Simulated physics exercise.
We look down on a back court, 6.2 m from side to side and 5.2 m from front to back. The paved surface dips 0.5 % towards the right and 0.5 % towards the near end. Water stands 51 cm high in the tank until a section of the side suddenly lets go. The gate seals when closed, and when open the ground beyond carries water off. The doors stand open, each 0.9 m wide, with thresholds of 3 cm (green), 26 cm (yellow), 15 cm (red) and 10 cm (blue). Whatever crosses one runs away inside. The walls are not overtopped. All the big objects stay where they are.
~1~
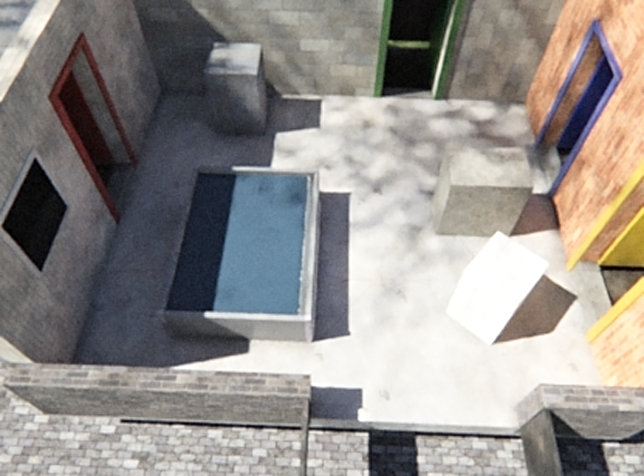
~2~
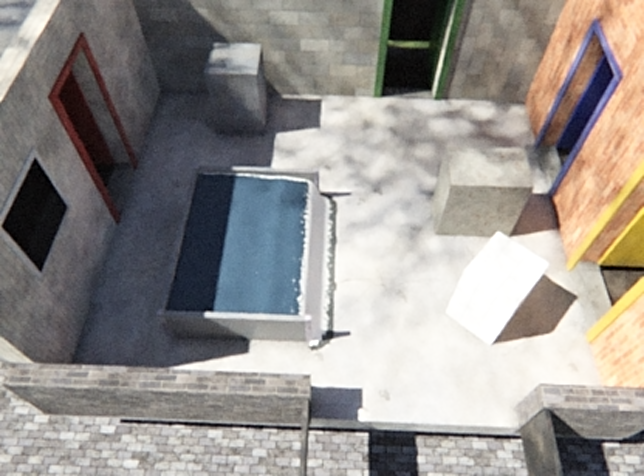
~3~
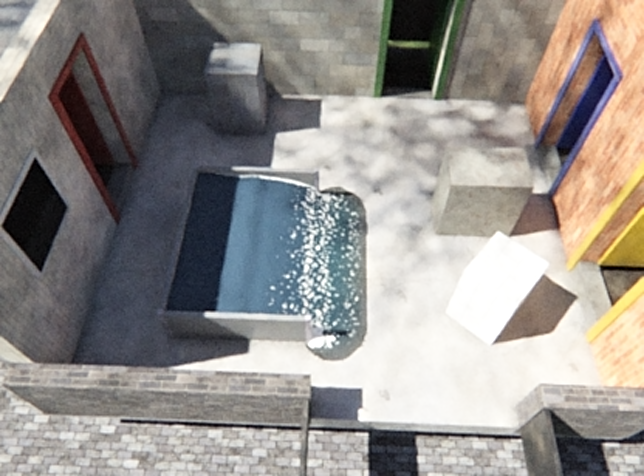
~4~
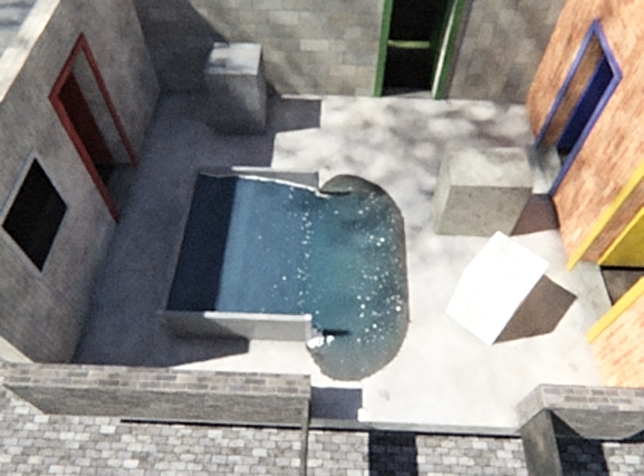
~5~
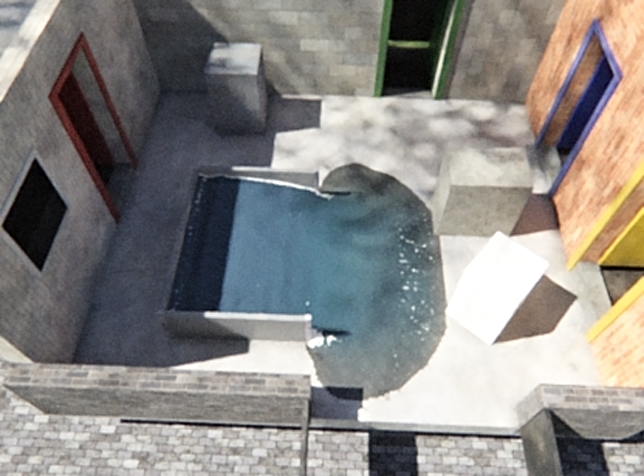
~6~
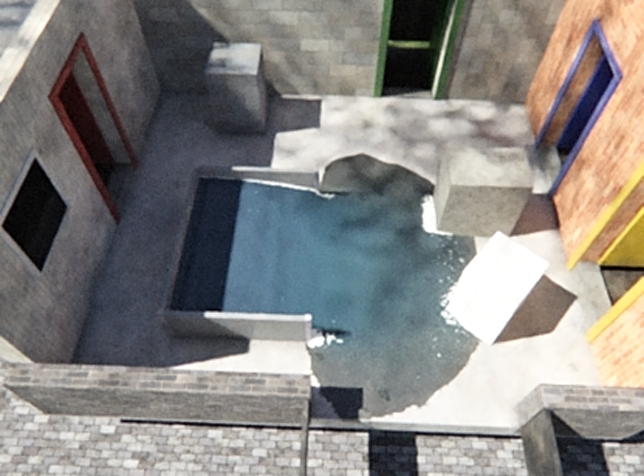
In a sunlit walled court with open red, green, blue and yellow doorways, still water fills a low rectangular tank. The tank's right side opens and water pours out in a sparkling rush. It spreads rightward in a widening rounded pool, reaching the grey block and the tilted white block.
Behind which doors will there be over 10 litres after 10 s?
Door by door: At the green door it passes the limit; at the yellow door it keeps below the limit; at the red door it does not reach the limit; at the blue door it stays under the limit.
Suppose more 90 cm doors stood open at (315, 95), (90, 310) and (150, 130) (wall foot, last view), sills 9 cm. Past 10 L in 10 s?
In that order: Under, not over, below.
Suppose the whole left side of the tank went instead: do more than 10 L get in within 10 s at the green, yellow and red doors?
Then: Green below, yellow below, red above.
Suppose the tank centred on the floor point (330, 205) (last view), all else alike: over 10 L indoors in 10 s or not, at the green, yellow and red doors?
Then: Green above, yellow under, red under.
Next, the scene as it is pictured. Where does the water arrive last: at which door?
It is the red one.
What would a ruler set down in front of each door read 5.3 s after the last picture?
Depths in cm: Green 7, yellow 7, red 0, blue 9.
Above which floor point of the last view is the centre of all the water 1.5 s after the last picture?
Around (392, 260).
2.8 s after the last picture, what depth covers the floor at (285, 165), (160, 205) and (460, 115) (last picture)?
About 0, 0 and 10 cm.
Then, 0.7 s after the last picture water covers 35 % of the floor and is deepest (32 cm) near (448, 303); green door not reached, yellow door 5 cm at the sill, 0 L in, red door not reached, blue door not reached.
Then, 1.5 s after the last picture water covers 50 % of the floor and is deepest (32 cm) near (563, 260); green door not reached, yellow door 18 cm at the sill, 0 L in, red door not reached, blue door 4 cm at the sill, 0 L in.
Then, 2.8 s after the last picture water covers 55 % of the floor and is deepest (20 cm) near (603, 408); green door 7 cm at the sill, 22 L in, yellow door 14 cm at the sill, 1 L in, red door not reached, blue door 4 cm at the sill, 0 L in.
Then, 5.3 s after the last picture water covers 65 % of the floor and is deepest (10 cm) near (603, 408); green door 7 cm at the sill, 68 L in, yellow door 7 cm at the sill, 1 L in, red door not reached, blue door 9 cm at the sill, 0 L in.
Then, 9.3 s after the last picture water covers 80 % of the floor and is deepest (7 cm) near (571, 407); green door 4 cm at the sill, 90 L in, yellow door 5 cm at the sill, 1 L in, red door 5 cm at the sill, 0 L in, blue door 5 cm at the sill, 1 L in.
